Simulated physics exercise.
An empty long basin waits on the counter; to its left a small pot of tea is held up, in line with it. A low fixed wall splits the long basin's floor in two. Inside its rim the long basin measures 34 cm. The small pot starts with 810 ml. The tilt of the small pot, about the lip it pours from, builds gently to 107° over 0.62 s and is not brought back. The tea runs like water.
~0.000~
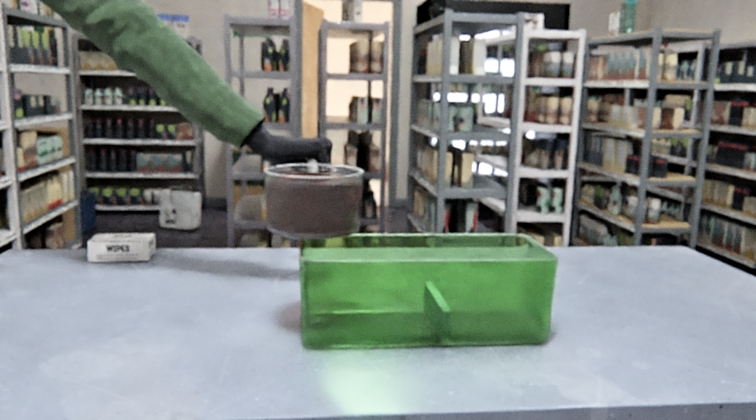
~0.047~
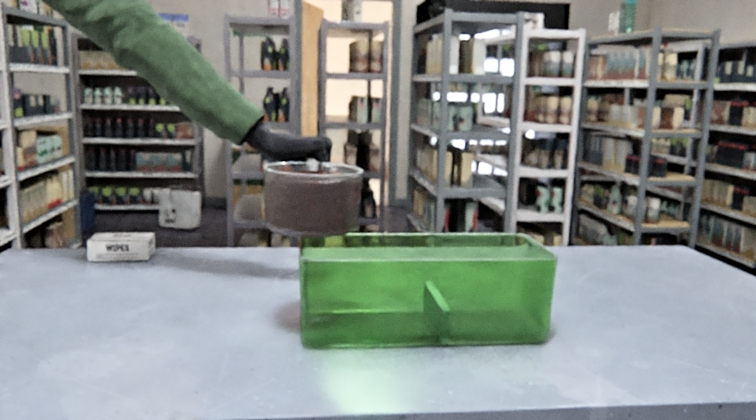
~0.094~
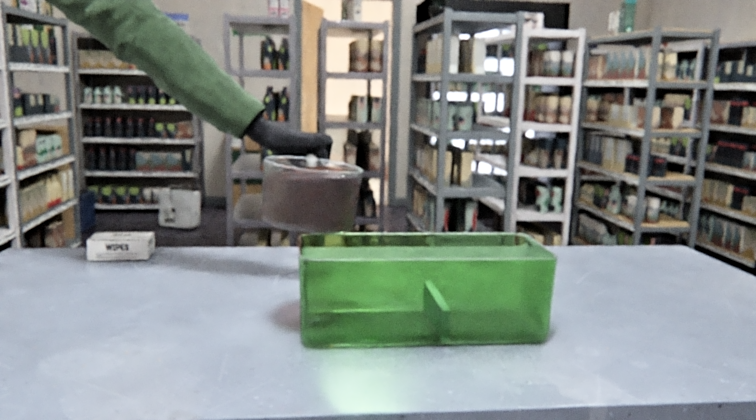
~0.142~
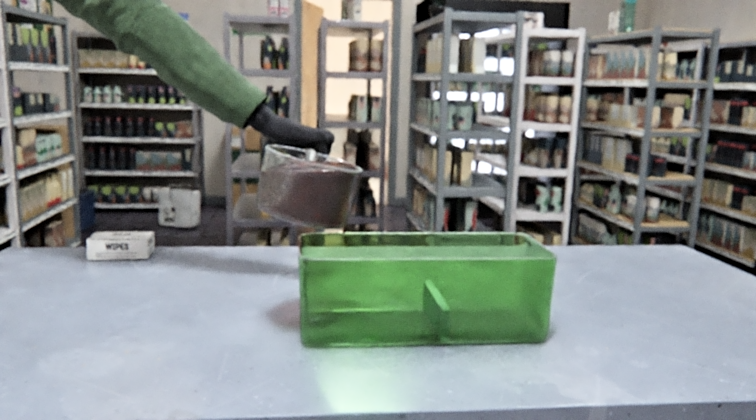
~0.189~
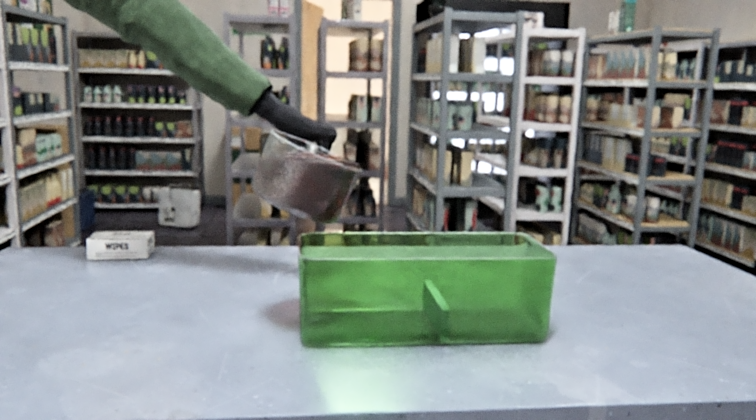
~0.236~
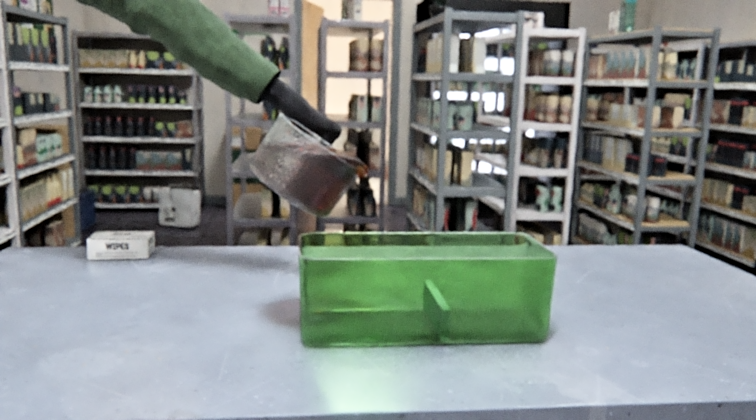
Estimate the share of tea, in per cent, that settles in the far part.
The far part has some 54 per cent.
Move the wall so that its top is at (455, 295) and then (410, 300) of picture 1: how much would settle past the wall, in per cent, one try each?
First 20, then 80 per cent.
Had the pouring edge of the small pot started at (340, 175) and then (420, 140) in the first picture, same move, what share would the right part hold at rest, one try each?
First 20, then 60 per cent.
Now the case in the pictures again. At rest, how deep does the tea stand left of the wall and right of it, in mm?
Some 14 mm on the left and 22 mm on the right.
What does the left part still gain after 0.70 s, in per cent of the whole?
Near 22 in a hundred.
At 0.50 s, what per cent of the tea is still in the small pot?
Near 44 in a hundred.
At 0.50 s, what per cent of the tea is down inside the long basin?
Near 12 in a hundred.
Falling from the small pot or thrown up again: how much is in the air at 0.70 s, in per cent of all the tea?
Some 14 per cent.
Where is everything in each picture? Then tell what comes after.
Tilt 0°; pouring edge (362, 172); surface from (268, 179) to (360, 179); the long basin's rim runs from (301, 248) to (542, 247); the wall's top is at (437, 296), in the first frame.
Tilt 2°; pouring edge (362, 172); surface from (267, 178) to (359, 177), in the second frame.
Tilt 6°; pouring edge (361, 171); surface from (266, 175) to (359, 172), in the third frame.
Tilt 13°; pouring edge (361, 171); surface from (264, 169) to (359, 167), in the fourth frame.
Tilt 23°; pouring edge (360, 171); surface from (262, 159) to (359, 164); 1 per cent is over the edge, in the fifth frame.
Tilt 34°; pouring edge (360, 171); surface from (258, 150) to (360, 164); 3 per cent is over the edge, in the sixth frame.
Then, 0.50 s in, the tilt is 98° and 43 per cent is still to pour, 11 is left of the wall and 0 right of it.
Then, 0.70 s in, the tilt is 107° and 4 per cent is still to pour, 21 is left of the wall and 61 right of it.
Then, 0.90 s in, the tilt is 107° and 0 per cent is still to pour, 32 is left of the wall and 50 right of it.
Then, 1.12 s in, the tilt is 107° and 0 per cent is still to pour, 43 is left of the wall and 54 right of it.
Finally, 43 per cent lies left of the wall, 54 right of it and 3 outside.
